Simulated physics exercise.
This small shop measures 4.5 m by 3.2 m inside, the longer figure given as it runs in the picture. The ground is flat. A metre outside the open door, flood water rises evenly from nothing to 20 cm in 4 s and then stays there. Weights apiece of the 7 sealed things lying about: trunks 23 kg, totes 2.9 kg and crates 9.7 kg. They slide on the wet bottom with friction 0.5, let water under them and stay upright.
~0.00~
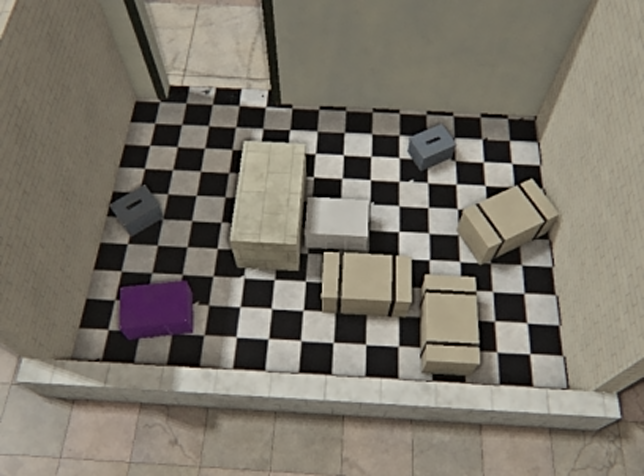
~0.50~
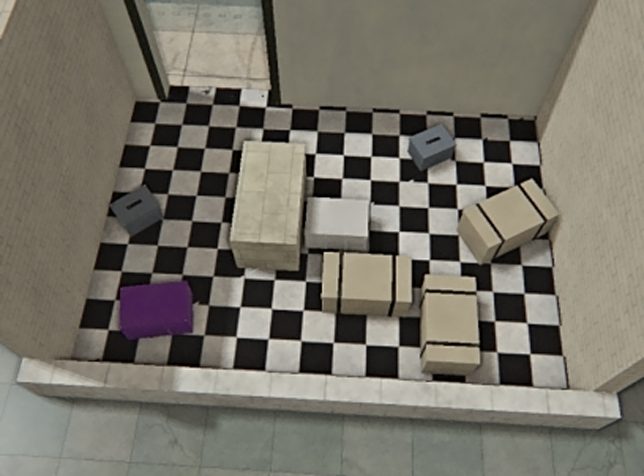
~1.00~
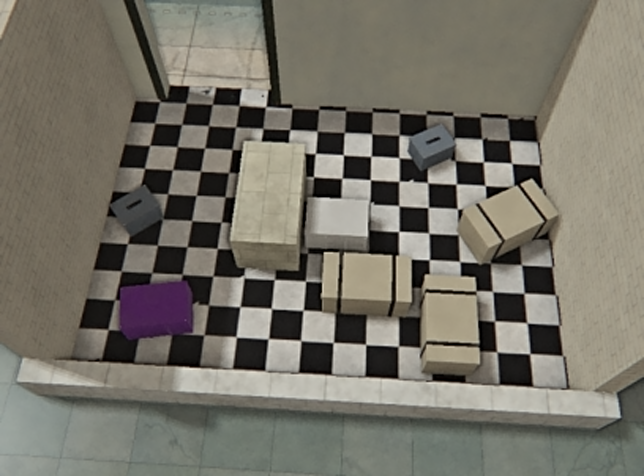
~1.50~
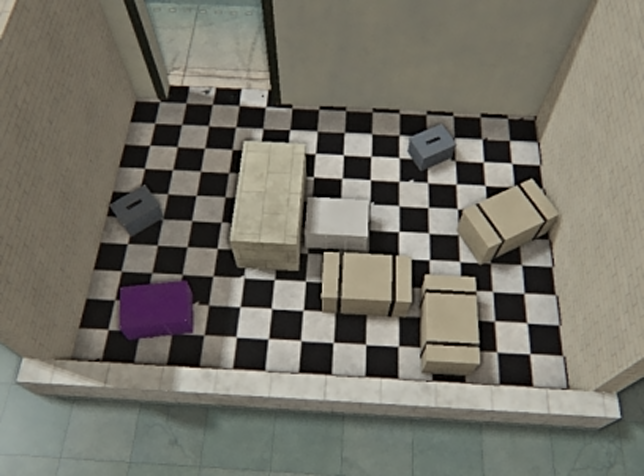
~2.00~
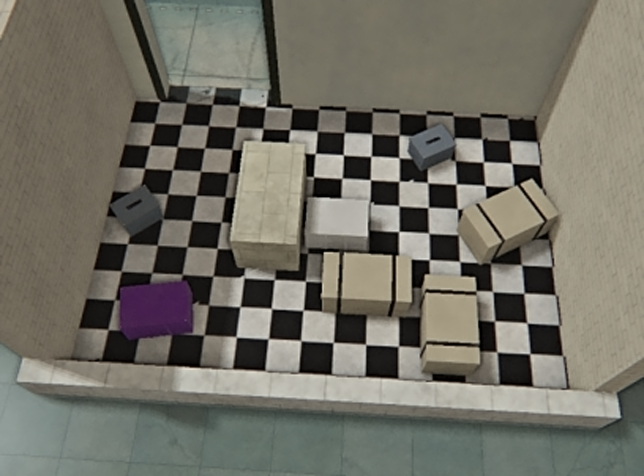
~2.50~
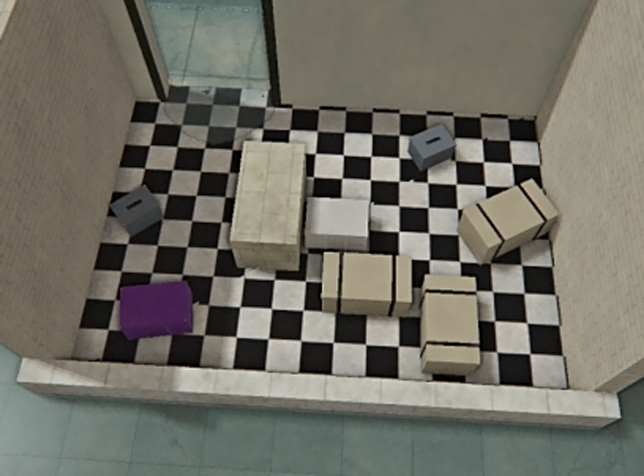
At first, the checkered floor of a small shop is dry, with a purple crate, grey totes and tan boxes standing about. The paving outside changes from pinkish to blue-green as water covers it, and then a shallow, clear patch spreads in through the open doorway, while the objects stay still.
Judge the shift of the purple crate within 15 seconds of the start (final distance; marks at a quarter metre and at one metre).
Purple crate gets carried off.
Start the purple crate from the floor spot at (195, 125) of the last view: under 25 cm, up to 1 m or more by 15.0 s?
It gets carried off.
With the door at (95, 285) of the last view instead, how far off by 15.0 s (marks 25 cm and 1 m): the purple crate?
In that case the purple crate ends far away.
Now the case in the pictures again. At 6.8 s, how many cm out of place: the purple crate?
Roughly 50 cm by then.
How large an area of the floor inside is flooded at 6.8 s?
Some 10.0 m2.
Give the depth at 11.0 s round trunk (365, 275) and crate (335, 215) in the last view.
About 7 and 8 cm.
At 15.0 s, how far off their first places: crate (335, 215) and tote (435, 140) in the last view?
In turn: 140 cm, 30 cm.
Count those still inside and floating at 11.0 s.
At that moment 6.
After 3.5 s the purple crate is near (153, 304), 0.0 m from its start, aground; 0 afloat.
After 6.8 s the purple crate is near (201, 327), 0.5 m from its start, afloat; 2 afloat.
After 11.0 s the purple crate is near (540, 324), 3.4 m from its start, afloat; 6 afloat.
After 15.0 s the purple crate is near (486, 196), 3.3 m from its start, afloat; 7 afloat.
